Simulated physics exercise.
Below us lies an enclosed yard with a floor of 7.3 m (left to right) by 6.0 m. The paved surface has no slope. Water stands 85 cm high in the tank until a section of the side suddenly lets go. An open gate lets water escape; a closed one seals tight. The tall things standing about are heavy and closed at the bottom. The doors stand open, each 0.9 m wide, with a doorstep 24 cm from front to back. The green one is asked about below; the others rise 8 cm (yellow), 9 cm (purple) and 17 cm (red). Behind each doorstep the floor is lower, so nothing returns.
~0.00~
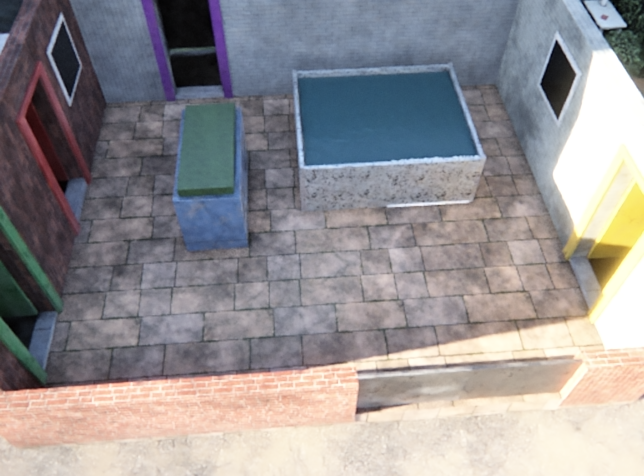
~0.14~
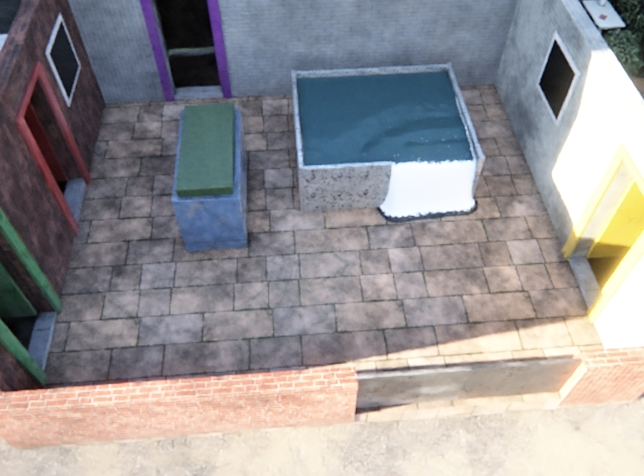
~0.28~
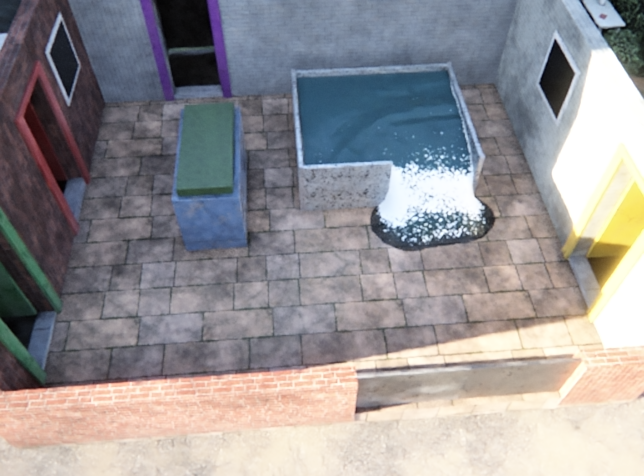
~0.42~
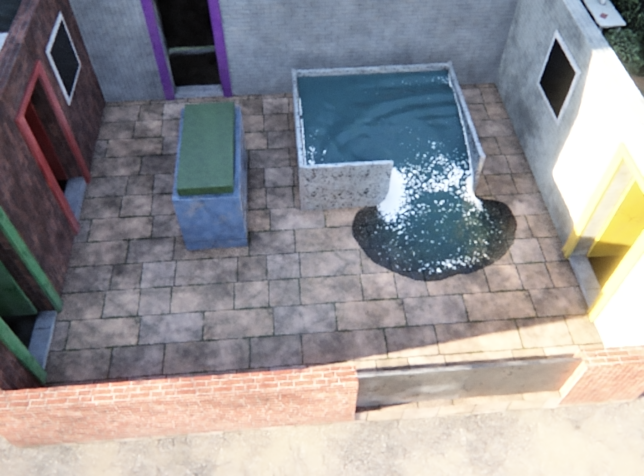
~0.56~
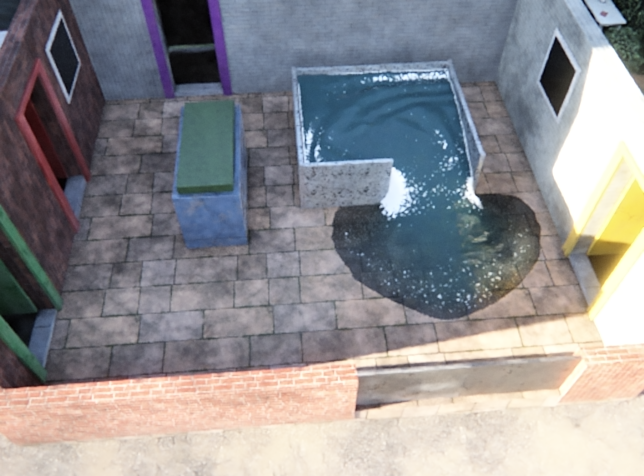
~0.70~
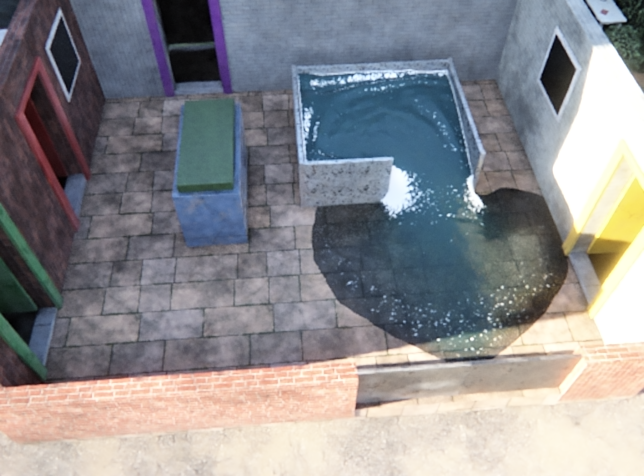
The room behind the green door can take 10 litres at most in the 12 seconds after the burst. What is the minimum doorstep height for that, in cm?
Some 21 cm above the ground.
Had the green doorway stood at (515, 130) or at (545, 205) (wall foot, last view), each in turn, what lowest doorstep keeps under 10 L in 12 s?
Roughly 10.5 and 11.5 cm.
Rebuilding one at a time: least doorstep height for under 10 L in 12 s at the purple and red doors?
Roughly 10.5 cm at purple and 7.5 cm at red.
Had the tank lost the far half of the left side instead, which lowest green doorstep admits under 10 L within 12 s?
About 19 cm.
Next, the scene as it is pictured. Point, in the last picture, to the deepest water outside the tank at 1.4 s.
Around (610, 371).
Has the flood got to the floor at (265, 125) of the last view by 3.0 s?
It is not reached.
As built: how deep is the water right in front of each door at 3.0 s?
In cm: Green 6, yellow 31, purple 0, red 0.
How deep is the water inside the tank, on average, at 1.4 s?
Roughly 59 cm on average.
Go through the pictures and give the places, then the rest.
The tank at (382, 116) is whole and still, 85 cm deep; the green door at (21, 303) is dry, in the first frame.
The front is at (394, 218), 0.3 m from the gap at (429, 189); 0.3 m2 of floor is wet, 85 cm left at the back, in the second frame.
Water pours out at (429, 189) and has run 0.9 m, to (404, 245); about 13 cm deep outside, 85 cm at the back, in the third frame.
Water pours out at (429, 190) and has run 1.5 m, to (428, 277); about 10 cm deep outside, 85 cm at the back, in the fourth frame.
Water pours out at (429, 189) and has run 2.1 m, to (445, 314); about 7 cm deep outside, 79 cm at the back, in the fifth frame.
The front is at a hidden place, 2.8 m from the gap at (430, 186); 7.2 m2 of floor is wet, 72 cm left at the back; 3.8 m in a straight line remain to the green door at (21, 299), in the sixth frame.
After 1.4 s water covers 30 % of the floor, deepest (60 cm) near (610, 371); it has not reached the green door.
After 3.0 s water covers 45 % of the floor, deepest (36 cm) near (514, 293); 6 cm at the green door, 0 litres in over its 7 cm doorstep.
After 12.0 s water covers 100 % of the floor, deepest (19 cm) near (491, 81); 11 cm at the green door, 381 litres in over its 7 cm doorstep.
At the green door as built, the water arrived by 3.0 s and peaked near 22 cm at 5.0 s.
Run again over the same 12 s with other heights there, 38 litres in over 17.5 cm, 0 litres over 24 cm. The limit of 10 litres is kept from about 21 cm up.
